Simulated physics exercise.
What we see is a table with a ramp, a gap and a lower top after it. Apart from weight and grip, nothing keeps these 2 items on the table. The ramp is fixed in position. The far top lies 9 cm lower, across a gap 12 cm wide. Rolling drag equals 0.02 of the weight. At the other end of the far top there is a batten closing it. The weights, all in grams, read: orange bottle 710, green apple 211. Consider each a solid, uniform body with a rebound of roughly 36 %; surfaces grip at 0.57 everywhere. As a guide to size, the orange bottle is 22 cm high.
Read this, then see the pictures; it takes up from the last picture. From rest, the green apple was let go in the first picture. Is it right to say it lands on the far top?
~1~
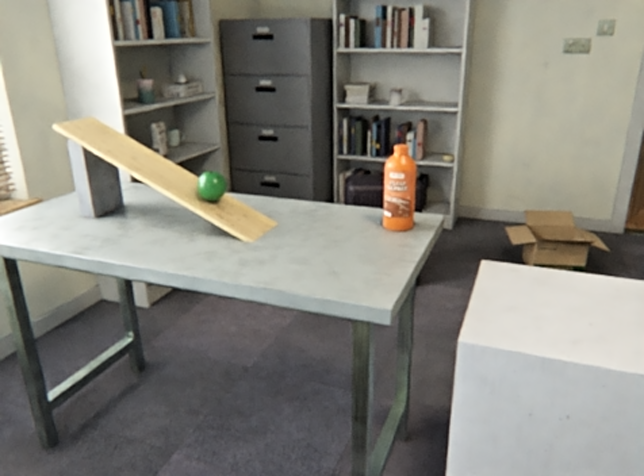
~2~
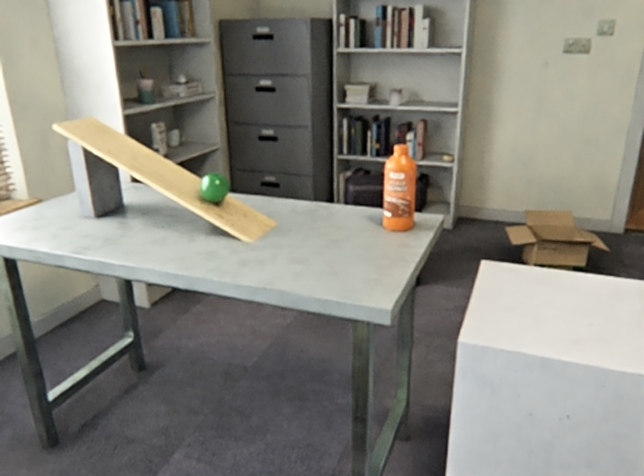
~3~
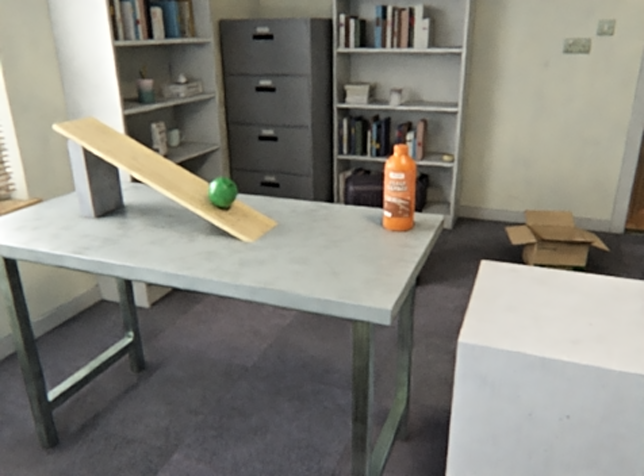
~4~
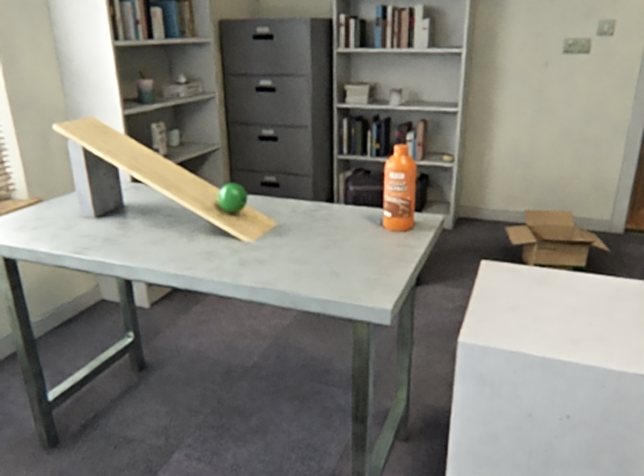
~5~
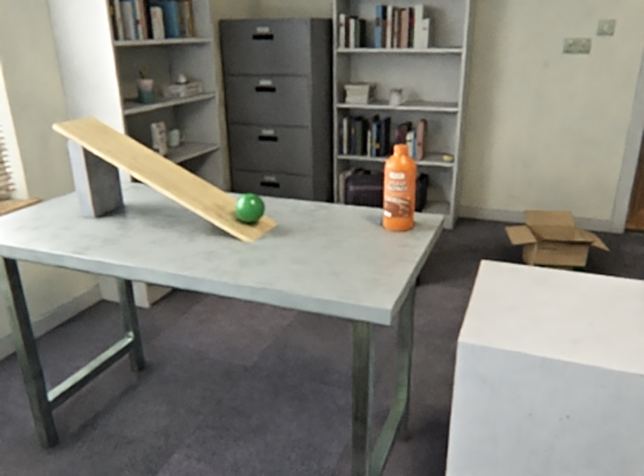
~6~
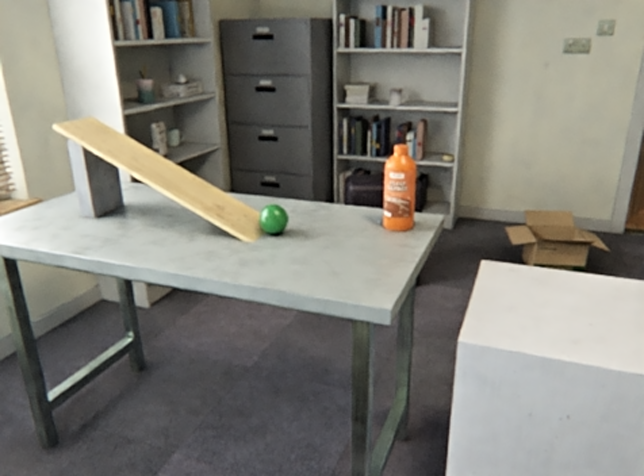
It ends up on the far top.
Then, 0.20 s after the last picture, edge 22 cm away; green apple near (339, 227).
Then, 0.60 s after the last picture, 13 cm past the table's edge; green apple near (478, 279).
Then, 0.90 s after the last picture, 37 cm past the table's edge; green apple near (590, 296).
By the end, 54 cm past the table's edge; orange bottle in place, give or take 8 cm.
